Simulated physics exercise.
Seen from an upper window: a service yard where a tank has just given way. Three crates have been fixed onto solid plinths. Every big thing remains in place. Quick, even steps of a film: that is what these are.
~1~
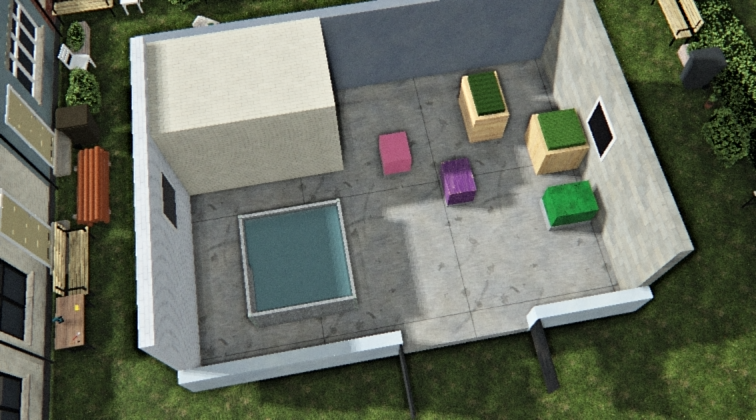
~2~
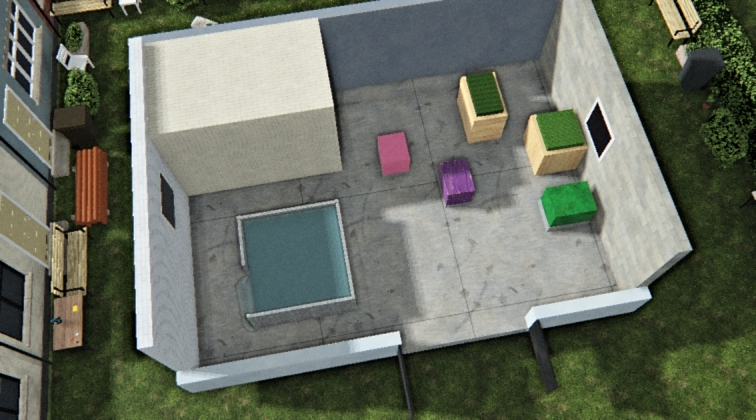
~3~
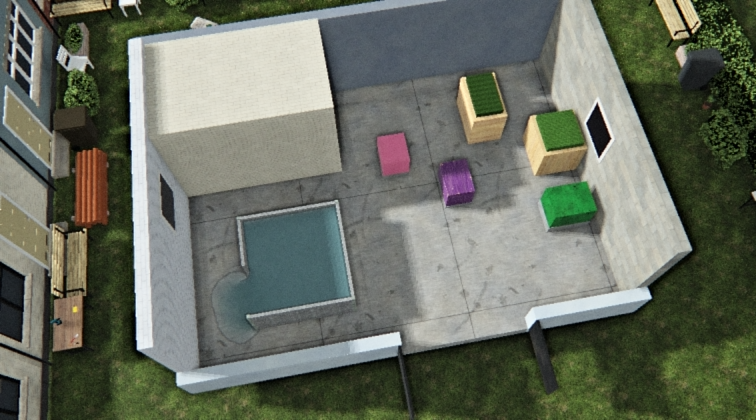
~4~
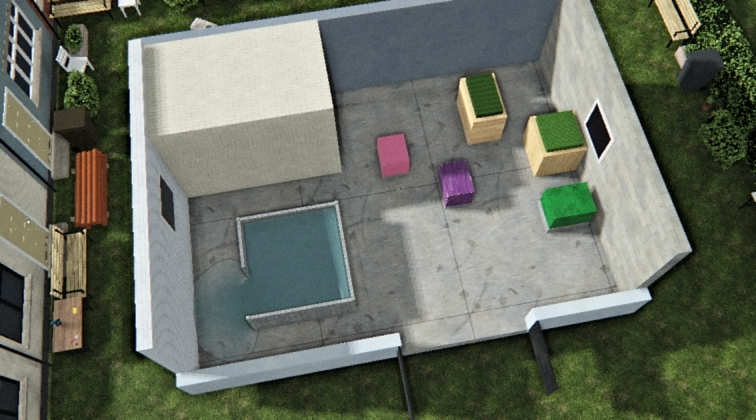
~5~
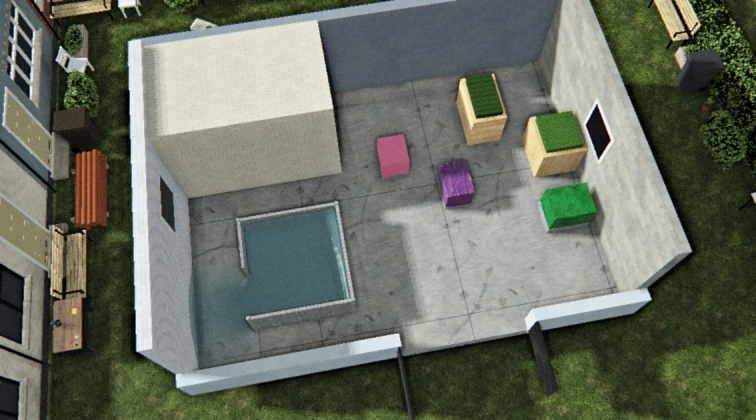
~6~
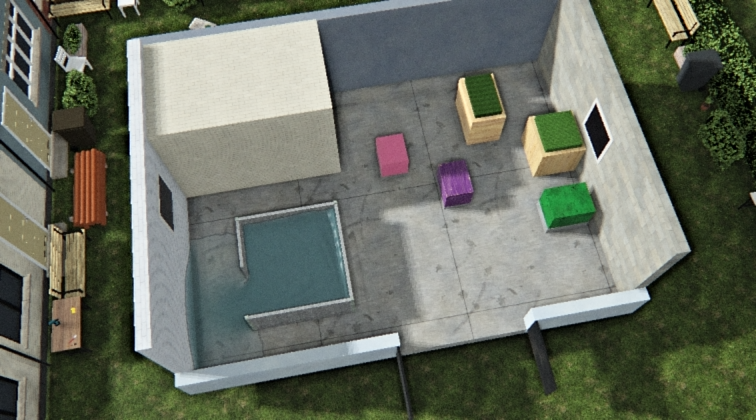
Water pours from a gap in the square tank's left side and spreads across the paving.
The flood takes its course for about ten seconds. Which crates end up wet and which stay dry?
The purple crate gets wet; the pink crate gets wet; the green crate stays dry.
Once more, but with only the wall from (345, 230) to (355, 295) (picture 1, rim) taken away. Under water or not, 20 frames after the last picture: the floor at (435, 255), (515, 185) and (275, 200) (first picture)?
Going through them in turn: Reached by the flood, then reached by the flood, then still unsoaked.
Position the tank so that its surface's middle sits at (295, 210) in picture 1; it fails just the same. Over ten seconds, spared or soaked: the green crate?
Green crate: Unaffected.
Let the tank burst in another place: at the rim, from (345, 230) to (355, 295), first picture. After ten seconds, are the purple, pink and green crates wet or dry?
The purple one is reached; the pink one is not reached; the green one is reached.
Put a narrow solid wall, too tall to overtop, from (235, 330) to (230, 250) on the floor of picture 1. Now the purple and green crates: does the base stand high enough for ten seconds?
Long story short, the purple crate is inundated but the green crate is never reached.
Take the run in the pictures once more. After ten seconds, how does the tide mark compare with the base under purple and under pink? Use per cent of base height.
Taking them in the order asked, 220 percent and 130 percent.
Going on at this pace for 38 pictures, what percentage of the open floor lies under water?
Roughly 75 percent, I'd say.
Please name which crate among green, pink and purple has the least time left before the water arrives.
Answer: That's the one in pink.
A moment on, water covers 15 % of the floor; the purple crate not reached, the pink crate not reached, the green crate not reached.
Next, water covers 25 % of the floor; the purple crate not reached, the pink crate not reached, the green crate not reached.
Then, water covers 50 % of the floor; the purple crate water round its plinth, the pink crate water round its plinth, the green crate not reached.
Later, water covers 75 % of the floor; the purple crate water round its plinth, the pink crate water round its plinth, the green crate water round its plinth.
In the end, water covers 95 % of the floor; the purple crate was topped, the pink crate was topped, the green crate stayed above the water.
